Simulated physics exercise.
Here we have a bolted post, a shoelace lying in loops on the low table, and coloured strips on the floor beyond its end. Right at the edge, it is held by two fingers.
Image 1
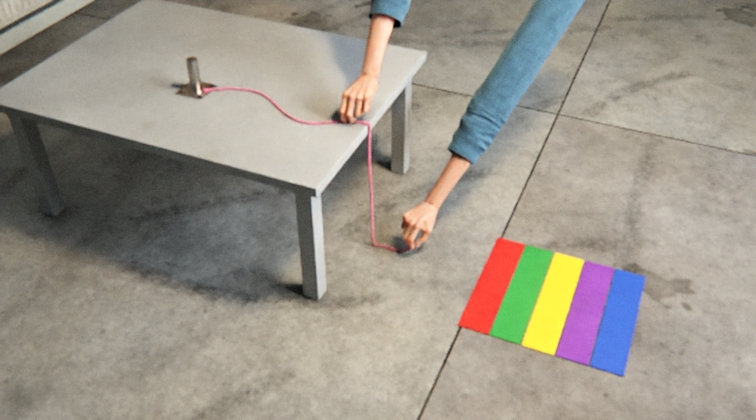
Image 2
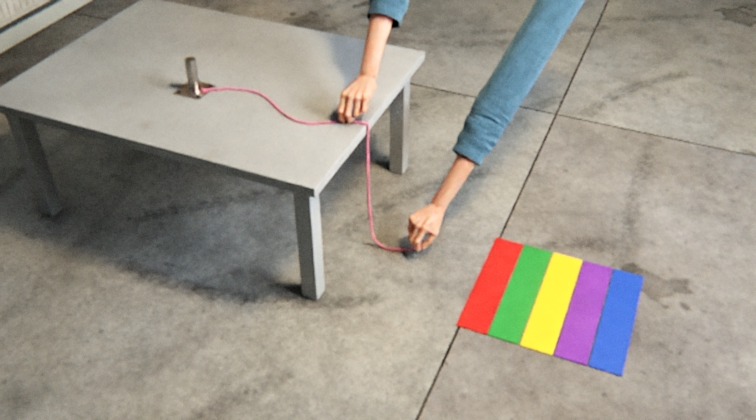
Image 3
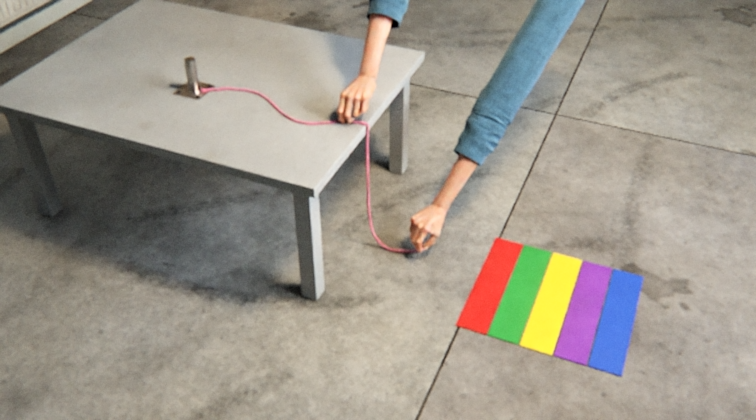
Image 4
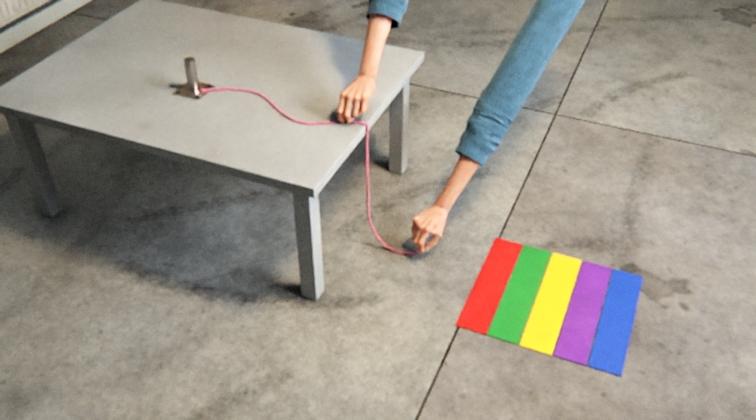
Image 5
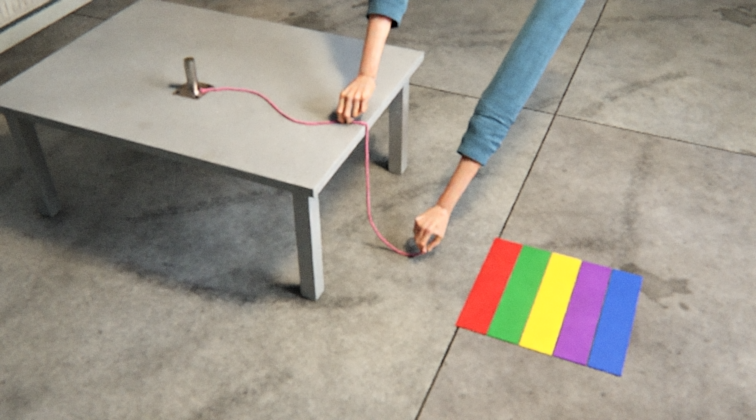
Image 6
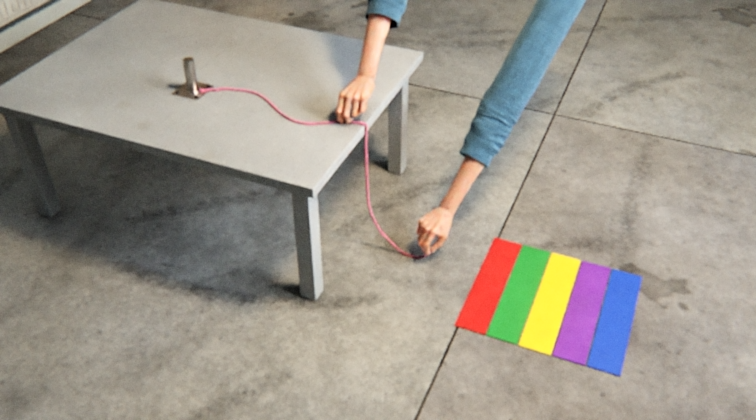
Two fingers of one hand held a pink shoelace at the edge of a low grey table, while the other hand drew its hanging end slightly right, near coloured strips on the floor.
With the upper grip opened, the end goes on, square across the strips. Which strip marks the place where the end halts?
The green strip does.
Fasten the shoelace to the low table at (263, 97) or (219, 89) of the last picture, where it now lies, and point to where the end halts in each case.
First try at (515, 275), second at (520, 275).
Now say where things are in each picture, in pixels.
The first picture shows end (414, 246); red (480, 312); green (511, 322); yellow (544, 332); purple (577, 342); blue (612, 352).
The second picture shows end (420, 248); shoelace through (230, 88) (274, 105) (323, 123) (368, 141) (368, 191) (375, 240).
The third picture shows end (422, 249).
The fourth picture shows end (424, 249); shoelace through (229, 89) (273, 105) (322, 123) (367, 141) (368, 191) (380, 240).
The fifth picture shows end (426, 250).
The sixth picture shows end (430, 251); shoelace through (228, 89) (272, 105) (321, 123) (366, 141) (367, 191) (388, 240).
A little later, end near (459, 259); short of the strips.
Next, end near (500, 271); over red.
When it is tight, end near (523, 277); over green. It gets as far as the green strip.
